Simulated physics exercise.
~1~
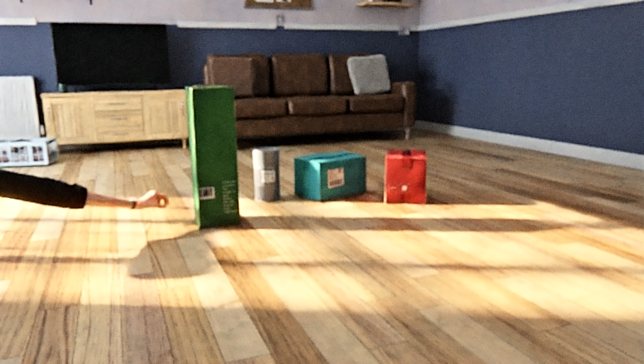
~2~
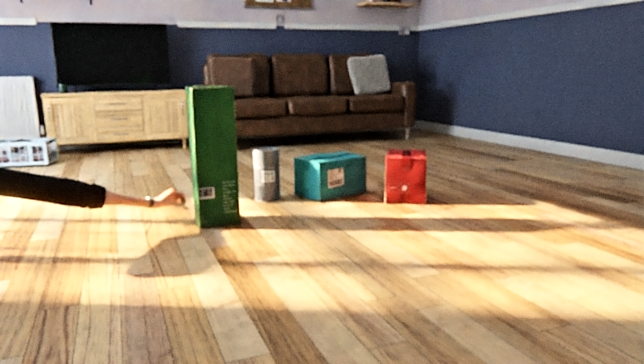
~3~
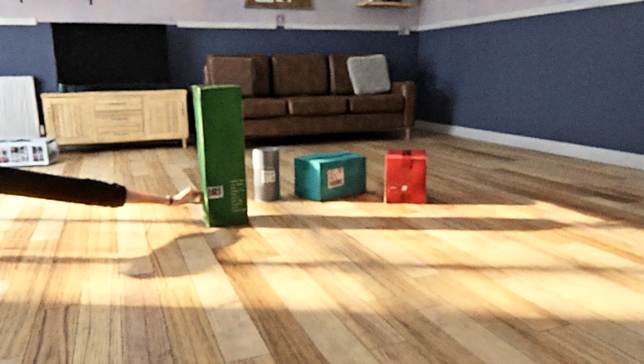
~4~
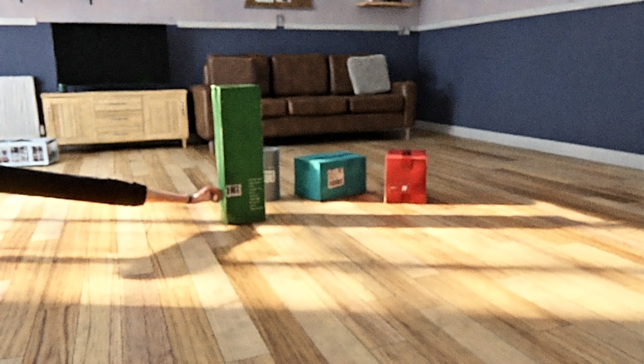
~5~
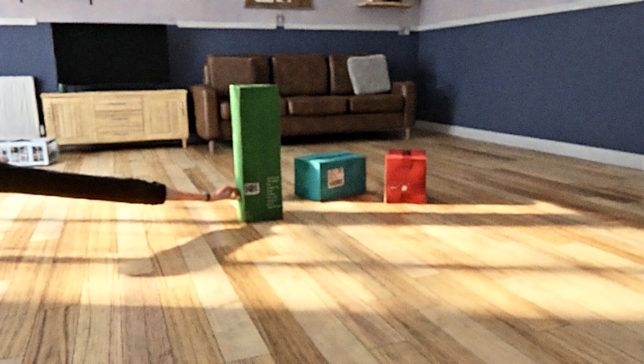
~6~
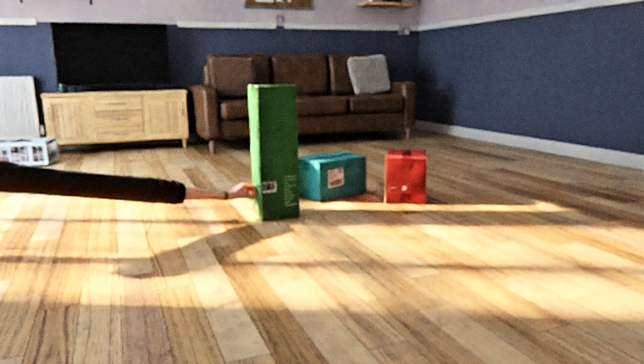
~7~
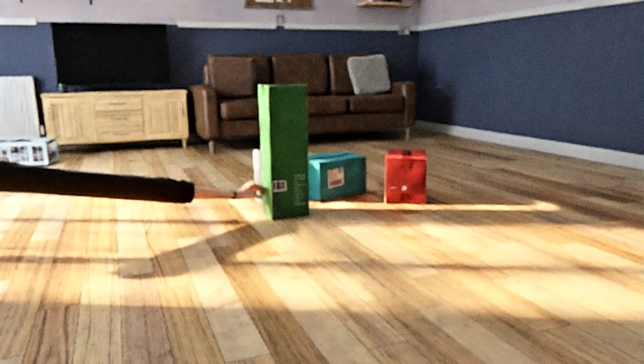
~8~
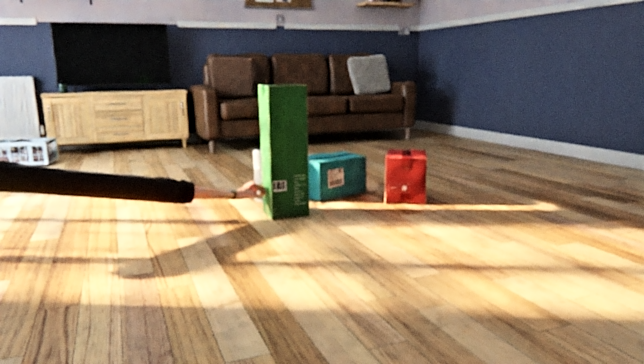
An arm in a dark sleeve reaches in from the left, low over a sunlit wooden floor in a living room, seen from near floor level with a brown sofa, a wooden cabinet and blue walls behind. A tall green box stands closest to the hand, with a grey canister, a turquoise parcel and a red box to its right. The hand moves up to the green box and pushes it steadily to the right. The box slides upright in front of the canister, hiding it for a while, and reaches the turquoise parcel's left edge. There it stops, still standing, with the hand beside it and the other objects unmoved.
